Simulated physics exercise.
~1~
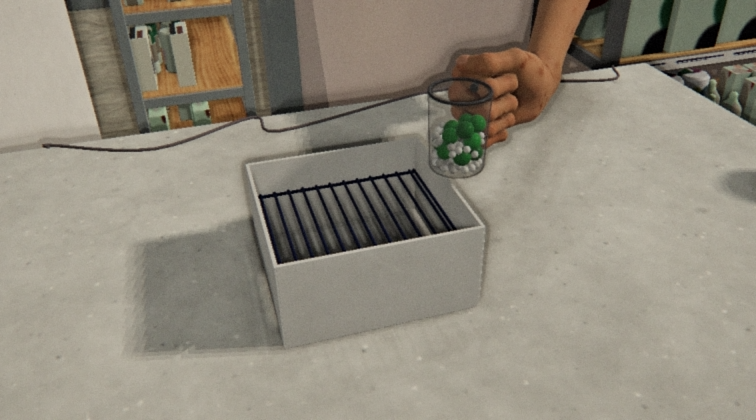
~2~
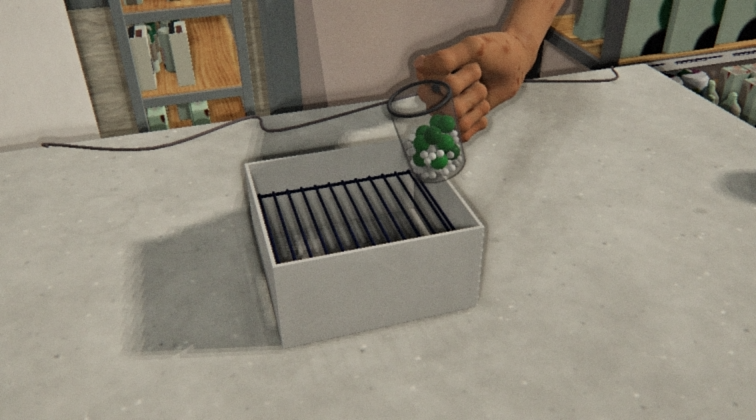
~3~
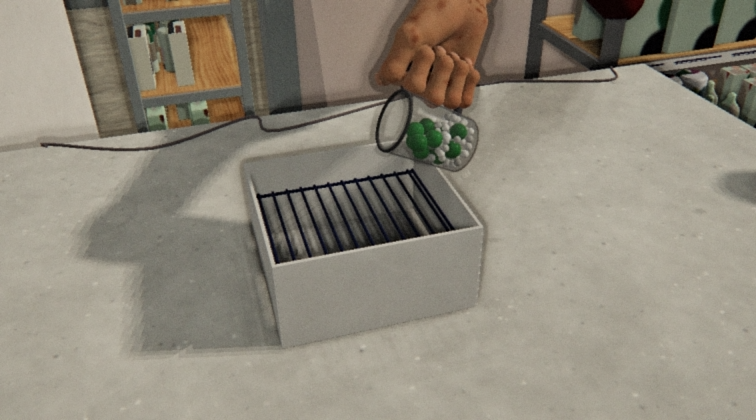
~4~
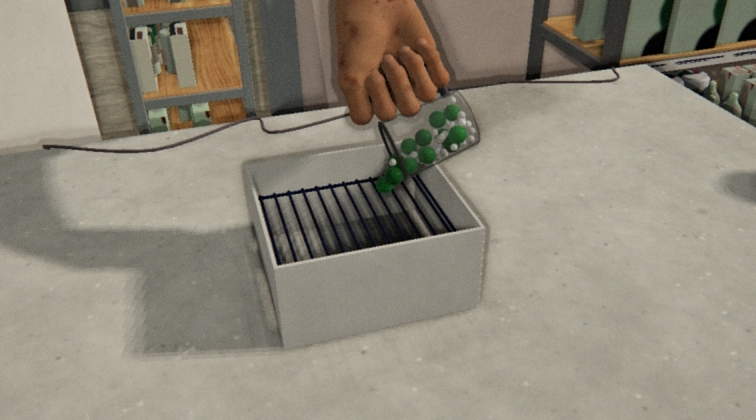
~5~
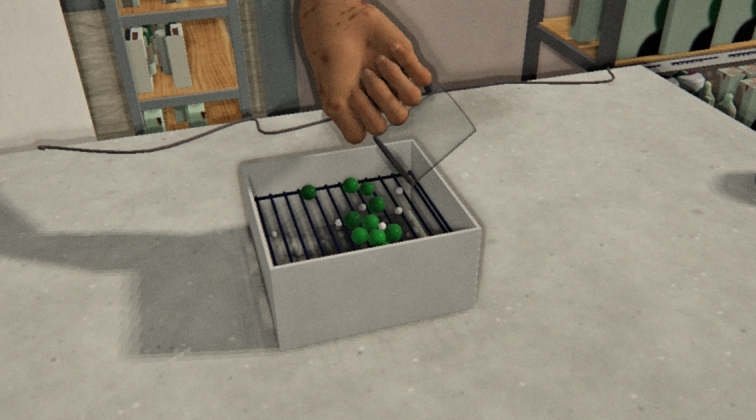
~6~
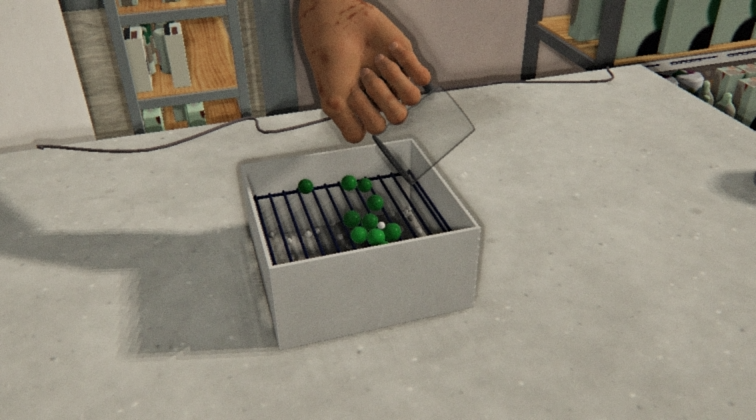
At first, a hand holds a clear cup of green balls and smaller white beads upright beside a pale open box fitted with a dark wire rack. The hand moves left and tilts the cup until it lies on its side above the box, with everything still inside. As it tips further, green balls begin to tumble onto the wires. The cup is then turned upside down and emptied, and the white beads start dropping through the gaps. By the end, the green balls all rest on the wires, while nearly all the white beads have passed below.
